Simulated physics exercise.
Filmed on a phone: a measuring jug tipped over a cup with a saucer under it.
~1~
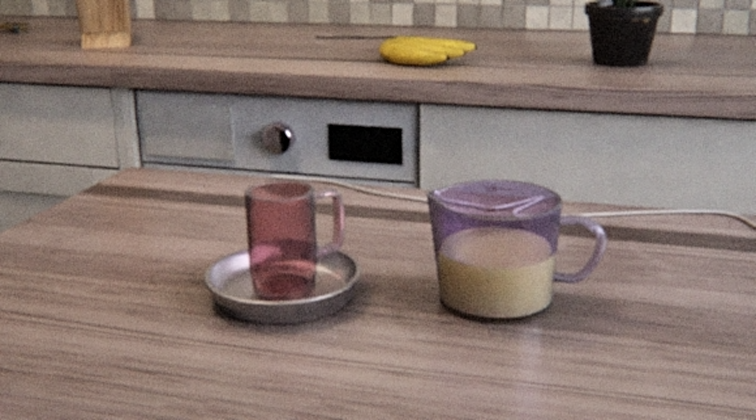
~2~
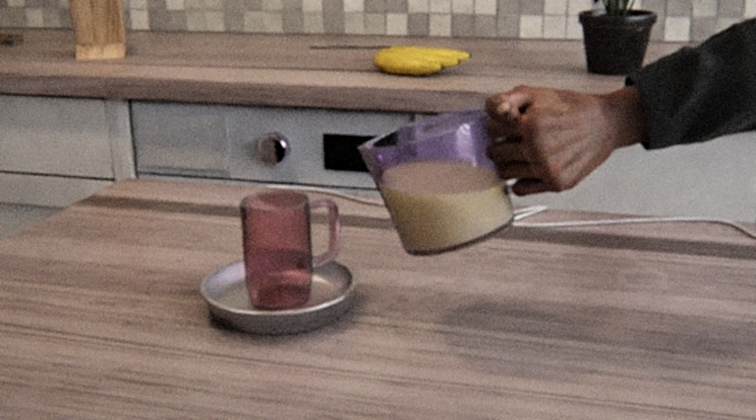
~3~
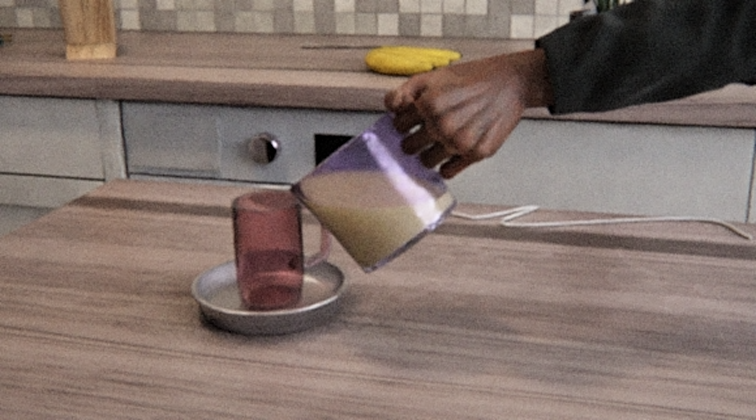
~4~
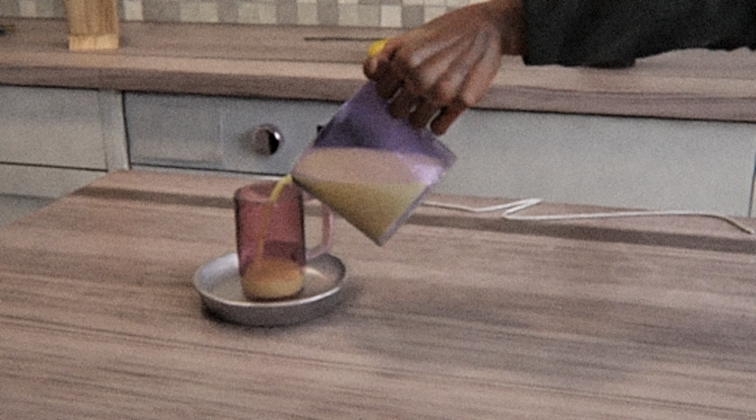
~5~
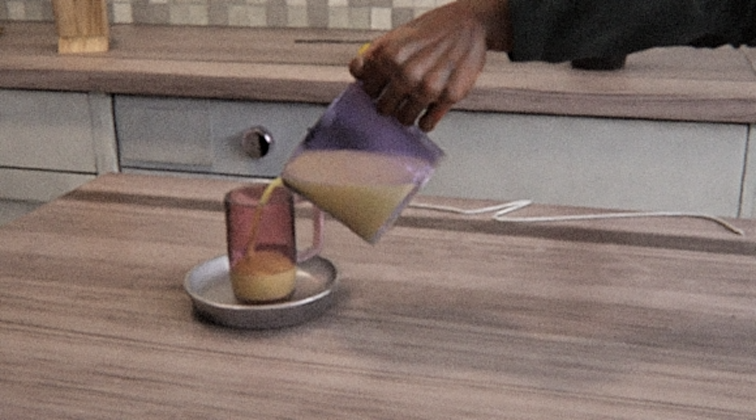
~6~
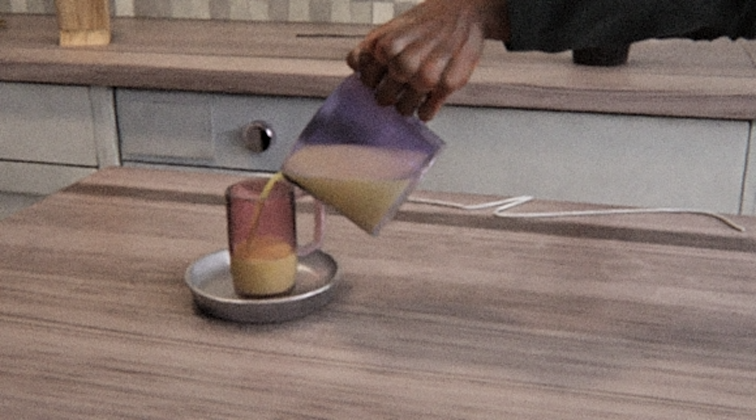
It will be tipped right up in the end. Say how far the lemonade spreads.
In the end it gets as far as the saucer.
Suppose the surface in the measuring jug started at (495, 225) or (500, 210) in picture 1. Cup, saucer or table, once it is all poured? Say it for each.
As listed: Past the saucer, floods the top.
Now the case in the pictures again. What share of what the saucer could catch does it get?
Near 60 in a hundred.
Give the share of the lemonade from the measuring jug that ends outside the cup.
About 35 per cent.
Next, the cup is nearly full; the saucer is dry.
After that, the cup is full to the brim; the saucer is wet, with room to spare.
Finally, the cup is full to the brim; the saucer is wet, with room to spare.
